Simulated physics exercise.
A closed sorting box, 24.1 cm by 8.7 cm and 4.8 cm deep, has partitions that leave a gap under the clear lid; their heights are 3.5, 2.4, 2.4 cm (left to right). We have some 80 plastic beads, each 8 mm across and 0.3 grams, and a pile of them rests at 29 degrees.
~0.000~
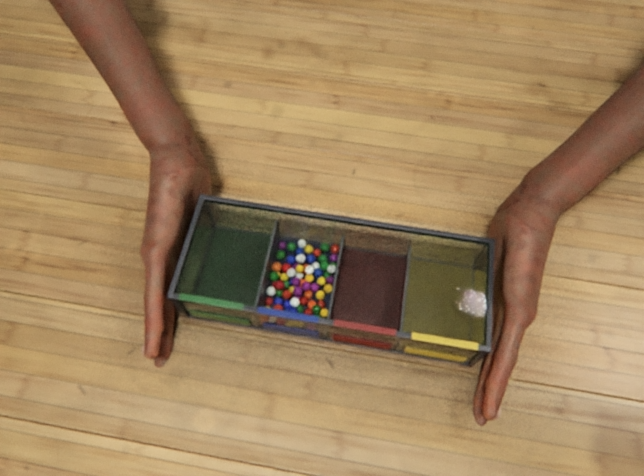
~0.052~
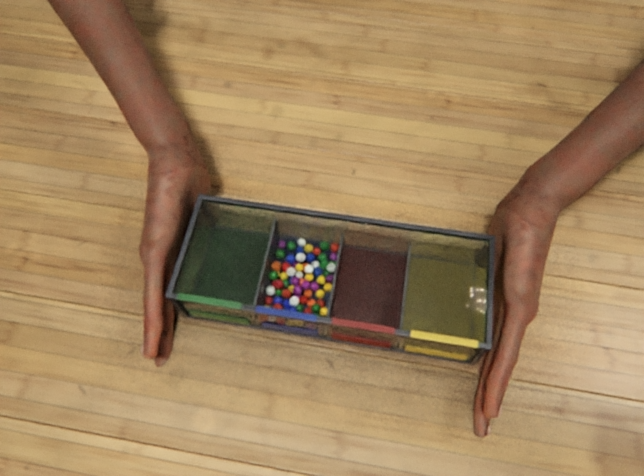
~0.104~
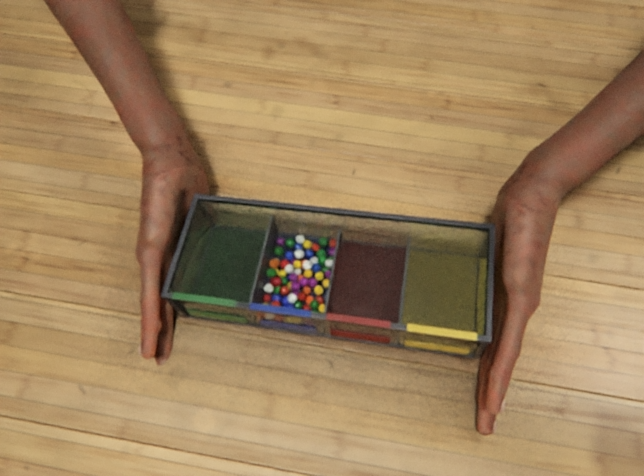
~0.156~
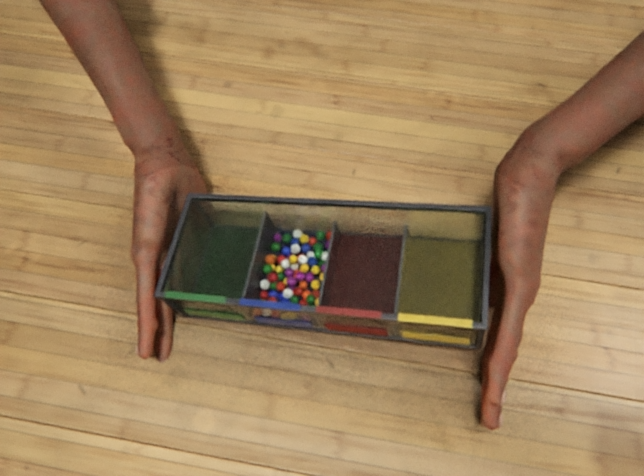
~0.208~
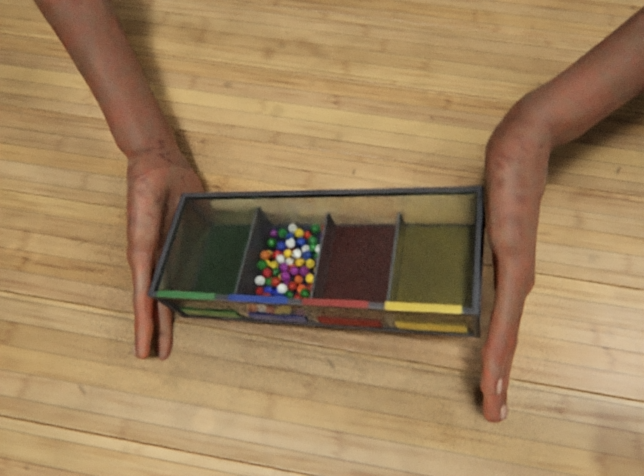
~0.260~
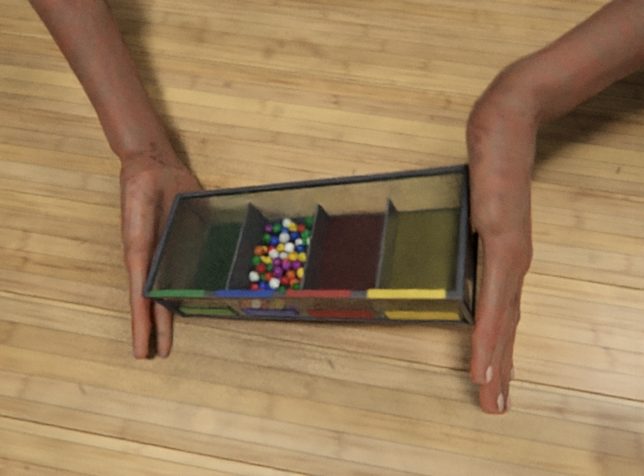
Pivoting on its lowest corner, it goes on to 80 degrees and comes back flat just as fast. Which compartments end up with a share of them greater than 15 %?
Red compartment: Does not clear the bar; blue compartment: Clears the bar; green compartment: Does not clear the bar; yellow compartment: Does not clear the bar.
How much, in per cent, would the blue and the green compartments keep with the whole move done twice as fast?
In that case the blue compartment would hold 75 per cent and the green one 25 per cent.
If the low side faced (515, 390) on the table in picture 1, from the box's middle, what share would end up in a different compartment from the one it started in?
My best guess is some 50 per cent.
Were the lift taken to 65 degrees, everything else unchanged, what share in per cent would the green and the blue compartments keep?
Green: 0, blue: 100 (per cent).
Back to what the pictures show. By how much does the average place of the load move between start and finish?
Around 1.5 centimetres.
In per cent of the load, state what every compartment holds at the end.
The red one ends with 0, blue with 95, green with 5 and yellow with 0 per cent.
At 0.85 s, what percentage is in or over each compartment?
Per cent by colour: Red 0; blue 100; green 0; yellow 0.
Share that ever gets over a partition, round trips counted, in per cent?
Roughly 5 in a hundred.
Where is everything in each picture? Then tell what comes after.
Box tilt 0 degrees, front corners at (174, 294) and (485, 347); blue 100 %, in the first frame.
Box tilt 1 degrees, front corners at (172, 294) and (485, 344), in the second frame.
Box tilt 5 degrees, front corners at (168, 294) and (485, 337), lowest corner left front, in the third frame.
Box tilt 12 degrees, front corners at (161, 293) and (481, 324), lowest corner left front, in the fourth frame.
Box tilt 18 degrees, front corners at (155, 293) and (472, 309), lowest corner left front, in the fifth frame.
Box tilt 24 degrees, front corners at (149, 293) and (456, 293), lowest corner left front; blue 100 %. Its pace works out near 120 degrees a second, in the sixth frame.
After 0.85 s, tilt 78 degrees; blue 100 %.
After 1.25 s, tilt 32 degrees; blue 95 %, green 5 %.
After 1.72 s, tilt 0 degrees; blue 95 %, green 5 %.
In the end, at 2.4 s, red 0 %, blue 95 %, green 5 %, yellow 0 %.
